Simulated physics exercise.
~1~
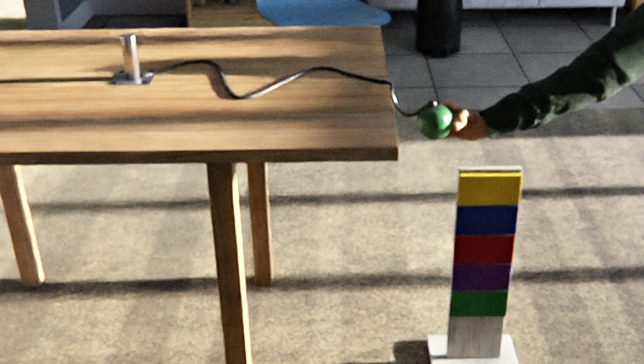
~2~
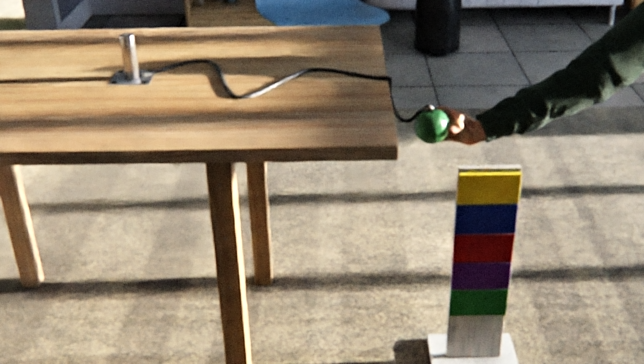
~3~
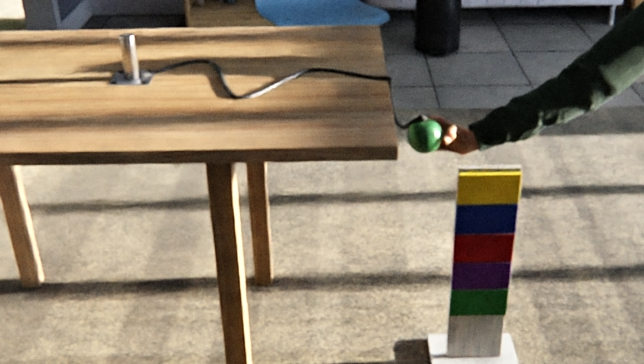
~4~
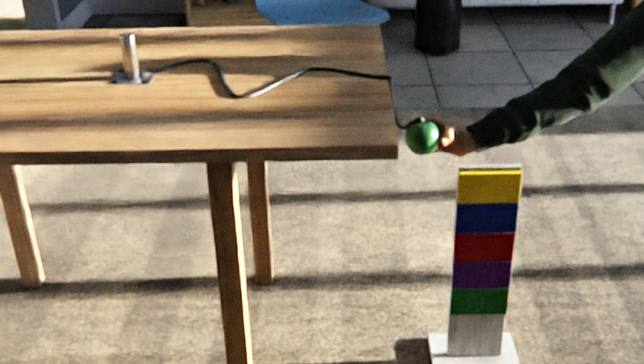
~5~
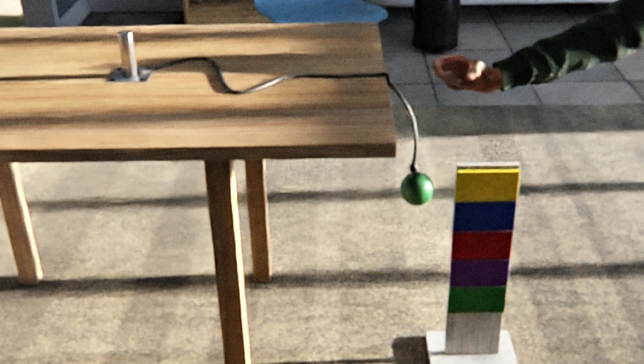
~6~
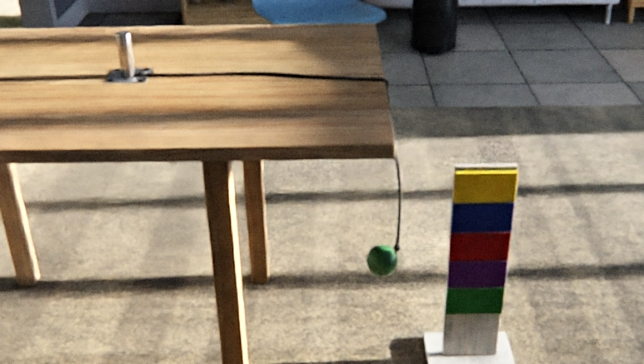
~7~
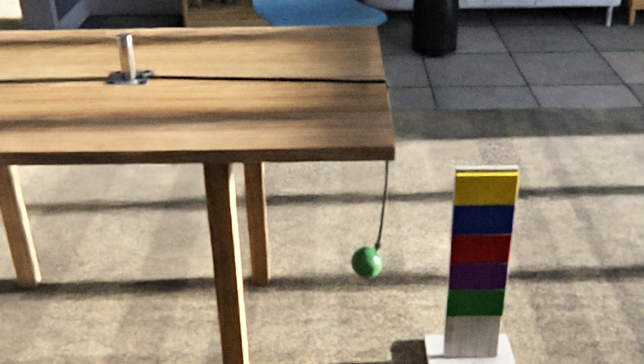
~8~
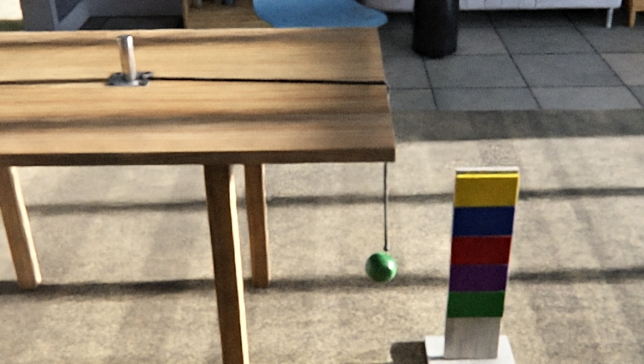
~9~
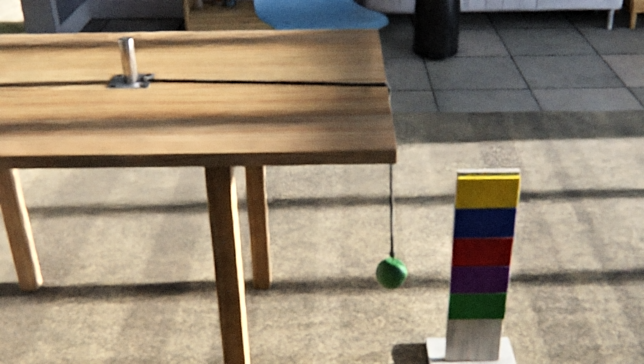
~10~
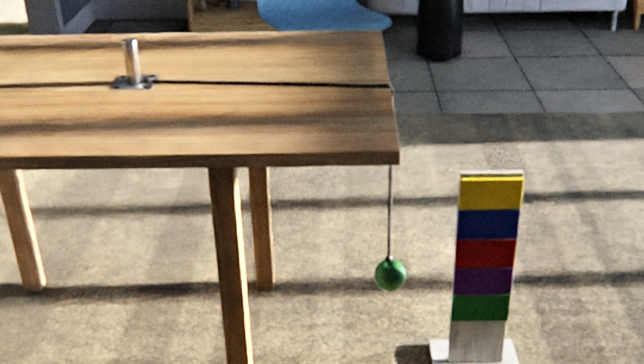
Hand releasing a green ball on a cord off a table edge, the ball dropping, swinging and hanging level with purple.
